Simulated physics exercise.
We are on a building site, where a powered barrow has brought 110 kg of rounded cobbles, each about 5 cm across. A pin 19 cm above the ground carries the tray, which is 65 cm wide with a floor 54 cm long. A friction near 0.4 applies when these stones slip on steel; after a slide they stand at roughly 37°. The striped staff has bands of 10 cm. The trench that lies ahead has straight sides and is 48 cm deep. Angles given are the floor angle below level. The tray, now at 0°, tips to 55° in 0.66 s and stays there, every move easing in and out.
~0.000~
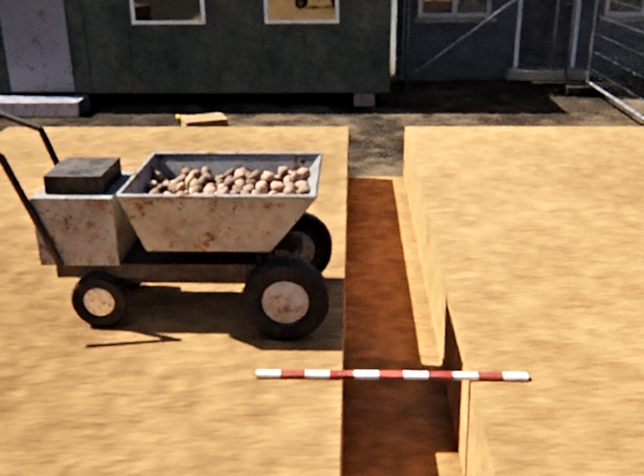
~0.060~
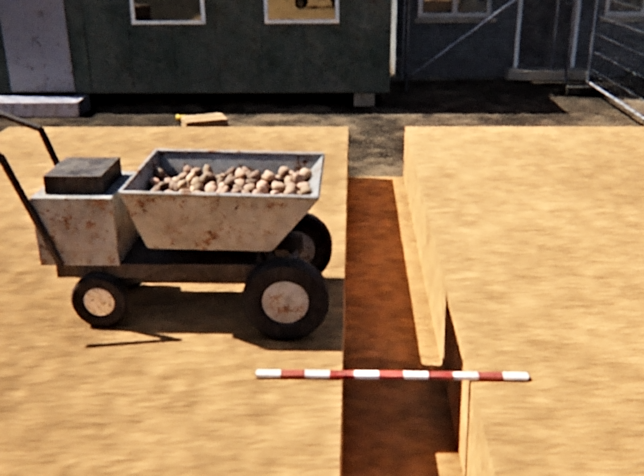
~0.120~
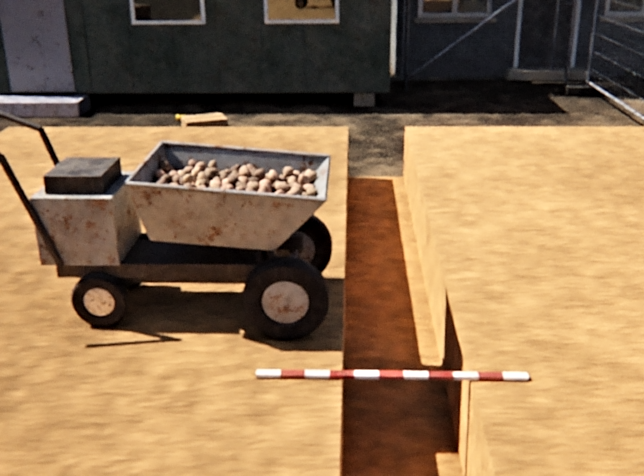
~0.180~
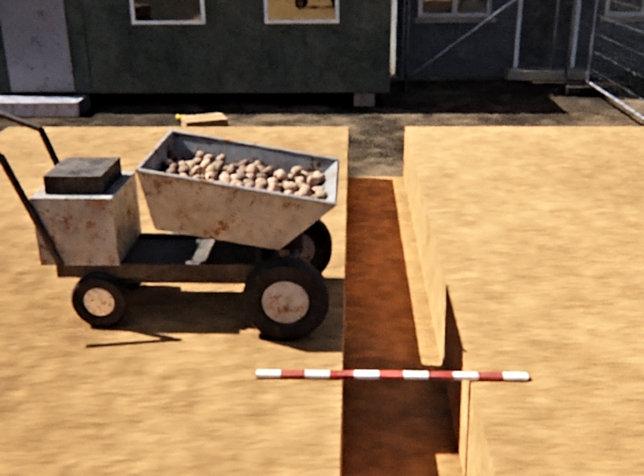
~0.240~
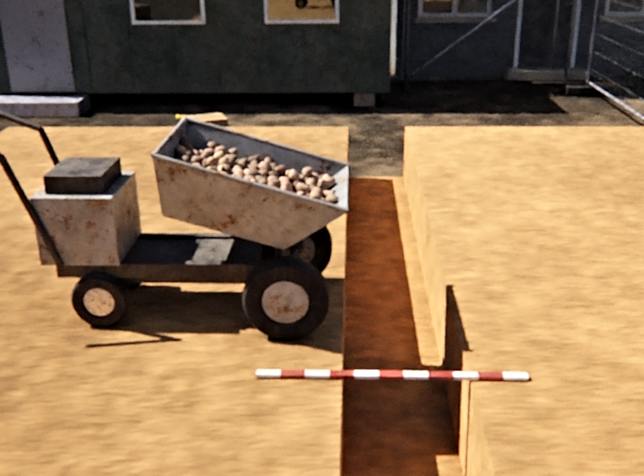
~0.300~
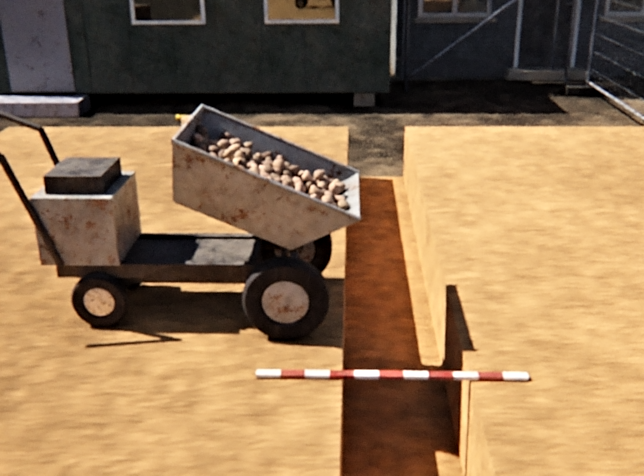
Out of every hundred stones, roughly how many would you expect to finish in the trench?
Close to 40 in every hundred.
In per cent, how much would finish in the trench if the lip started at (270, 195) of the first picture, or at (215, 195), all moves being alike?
Estimates: 55 % then 45 %.
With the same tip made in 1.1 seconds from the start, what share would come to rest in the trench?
In that case some 45 per cent.
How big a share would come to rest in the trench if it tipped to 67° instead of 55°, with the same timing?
Some 60 in a hundred, I'd say.
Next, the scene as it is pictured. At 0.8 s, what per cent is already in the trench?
5 per cent or so by then.
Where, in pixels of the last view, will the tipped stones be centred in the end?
In the last view, about (430, 384).
After 0.5 s the floor is at 47°; 100 % in the tray; the foremost stones are at (370, 224).
After 0.8 s the floor is at 55°; 94 % in the tray, 6 % in the trench; the foremost stones are at (428, 252).
After 1.1 s the floor is at 55°; 60 % in the tray, 27 % in the trench, 13 % past the trench; the foremost stones are at (515, 305).
After 3.1 s the floor is at 55°; 44 % in the tray, 40 % in the trench, 16 % past the trench; the foremost stones are at (594, 279).
